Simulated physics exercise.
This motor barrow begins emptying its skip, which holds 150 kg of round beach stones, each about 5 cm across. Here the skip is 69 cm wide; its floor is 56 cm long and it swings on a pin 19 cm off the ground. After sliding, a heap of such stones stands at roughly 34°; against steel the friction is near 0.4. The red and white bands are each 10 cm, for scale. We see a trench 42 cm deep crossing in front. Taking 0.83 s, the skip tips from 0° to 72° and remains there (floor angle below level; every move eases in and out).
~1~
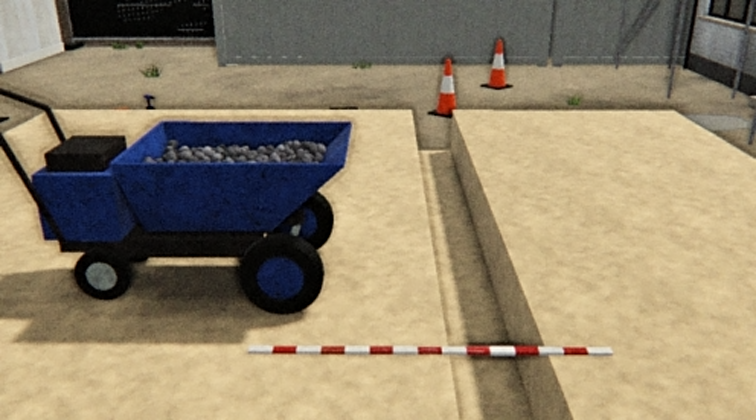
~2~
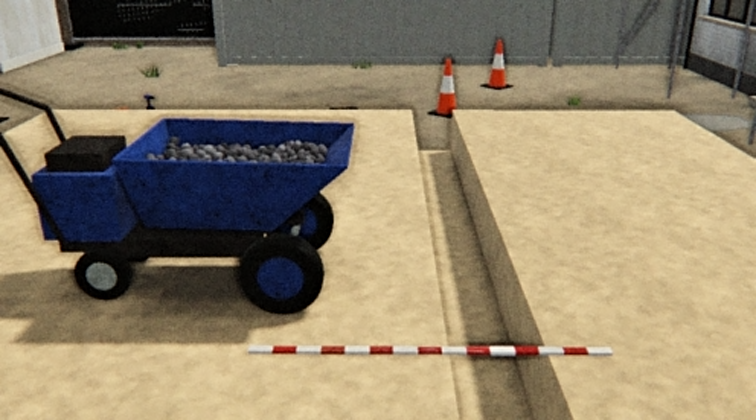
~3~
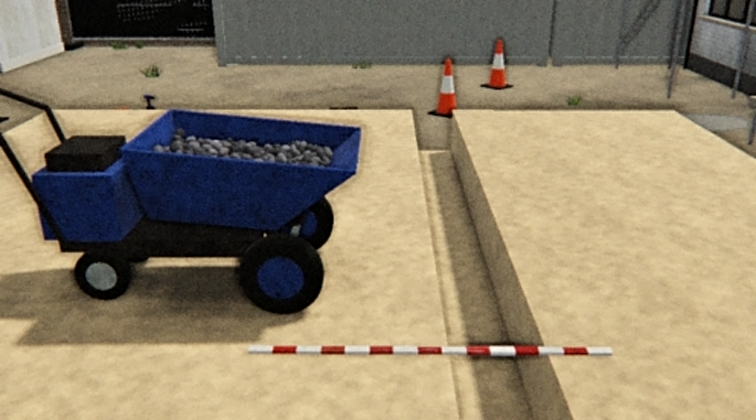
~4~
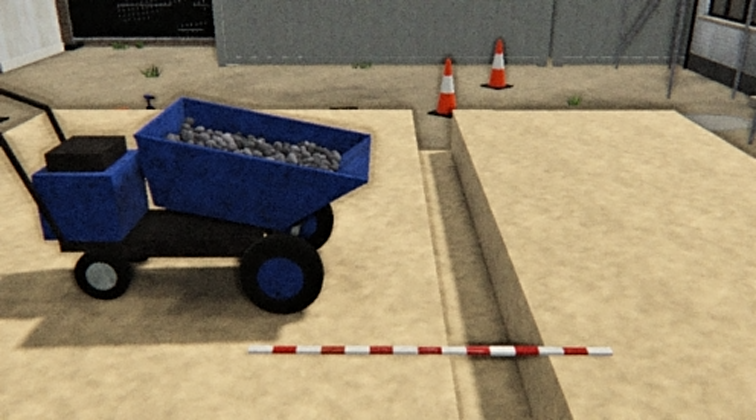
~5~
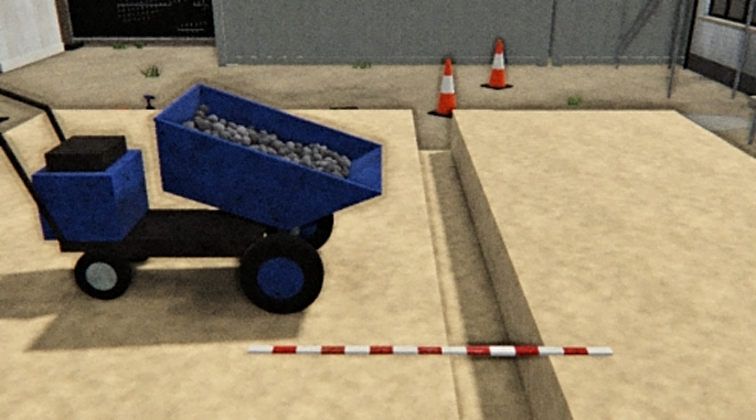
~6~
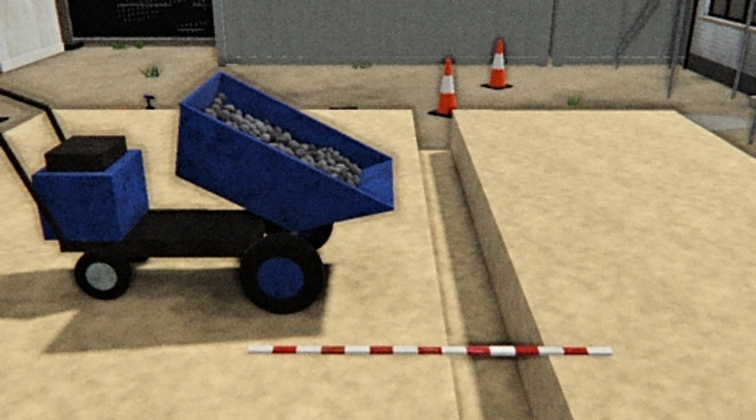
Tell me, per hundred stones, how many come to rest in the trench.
85 per hundred.
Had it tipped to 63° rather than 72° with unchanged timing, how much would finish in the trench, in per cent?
Then close to 100 per cent.
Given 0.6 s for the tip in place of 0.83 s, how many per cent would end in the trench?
85 per cent.
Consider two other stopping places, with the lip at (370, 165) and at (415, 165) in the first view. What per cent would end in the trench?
Result: Close to 100 then close to 75 per cent.
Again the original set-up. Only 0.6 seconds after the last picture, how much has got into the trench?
Something like 25 in a hundred.
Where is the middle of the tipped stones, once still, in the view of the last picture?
(477, 339).
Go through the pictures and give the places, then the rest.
The first picture shows lip at (344, 166), floor tilted 0°, highest stones at (254, 152).
The second picture shows lip at (347, 167), floor tilted 1°, highest stones at (226, 152).
In the third picture, the skip is at 5°, its lip at (355, 173); the top of the load is at (215, 146).
The fourth picture shows lip at (368, 181), floor tilted 11°, highest stones at (198, 135).
The fifth picture shows lip at (381, 194), floor tilted 19°, highest stones at (199, 122).
The sixth picture shows lip at (394, 209), floor tilted 28°, highest stones at (215, 109).
Then, 0.3 s after the last picture the floor is at 61°, 100 % in the skip; the foremost stones are at (406, 246).
Then, 0.6 s after the last picture the floor is at 72°, 66 % in the skip, 8 % short of the trench, 26 % in the trench; the foremost stones are at (505, 330).
Then, 0.9 s after the last picture the floor is at 72°, 16 % in the skip, 9 % short of the trench, 75 % in the trench; the foremost stones are at (543, 297).
Then, 2.9 s after the last picture the floor is at 72°, 6 % in the skip, 9 % short of the trench, 85 % in the trench; the foremost stones are at (583, 282).
